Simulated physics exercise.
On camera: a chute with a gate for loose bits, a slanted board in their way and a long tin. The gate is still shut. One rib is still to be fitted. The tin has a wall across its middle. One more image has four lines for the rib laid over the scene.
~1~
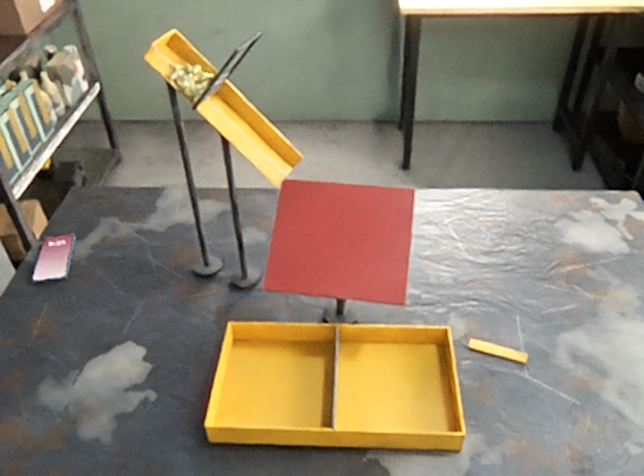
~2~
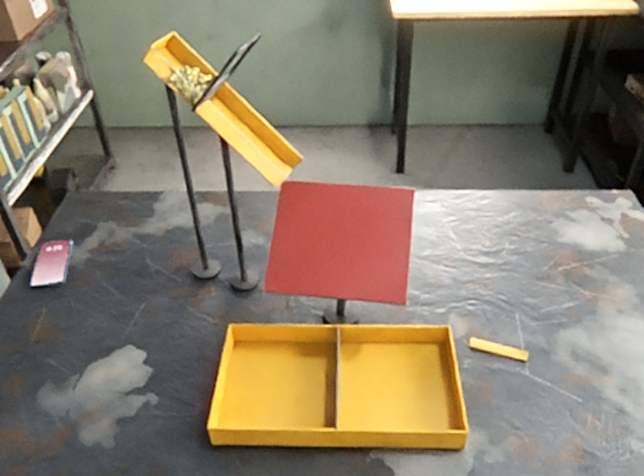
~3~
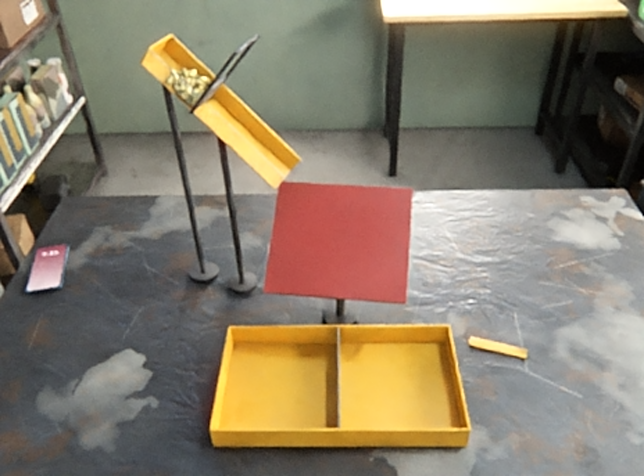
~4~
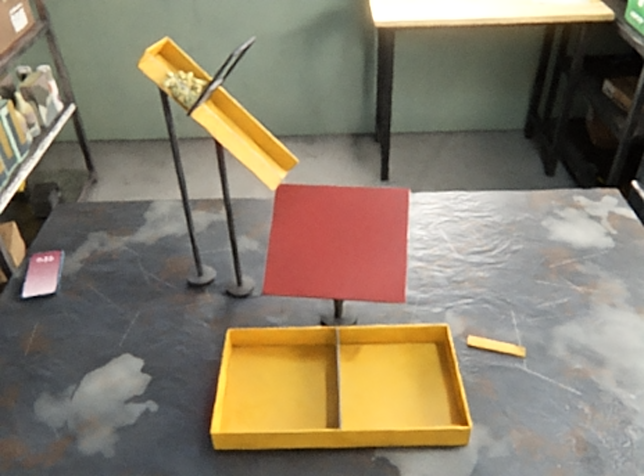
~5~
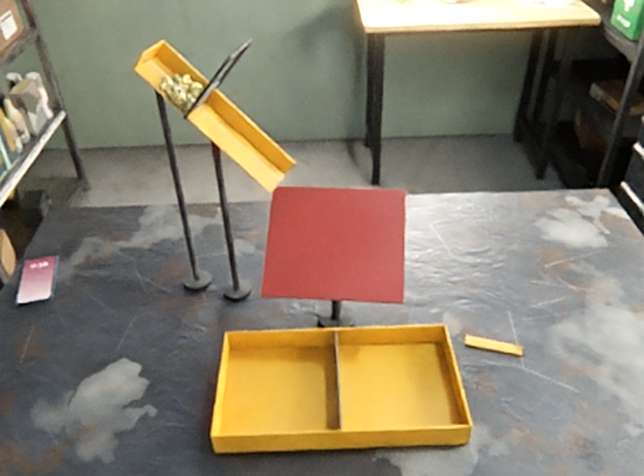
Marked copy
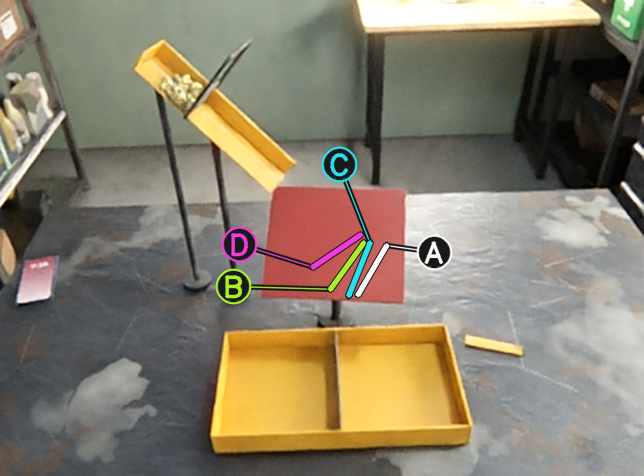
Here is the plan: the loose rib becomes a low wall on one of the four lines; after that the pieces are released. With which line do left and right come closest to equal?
Line A.
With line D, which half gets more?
More lands on the left.
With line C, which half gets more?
More lands on the left.
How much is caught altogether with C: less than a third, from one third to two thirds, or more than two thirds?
More than two thirds.
On the marked copy, line A from (386, 245) to (358, 294); line B from (363, 242) to (330, 289); line C from (370, 242) to (348, 295); line D from (360, 234) to (312, 267).
With A, of what is caught, roughly two thirds in the left half, roughly a third in the right.
With B, of what is caught, almost all in the left half, about a tenth in the right.
With C, of what is caught, the larger part in the left half, about a tenth in the right.
With D, of what is caught, the larger part in the left half, about a tenth in the right.
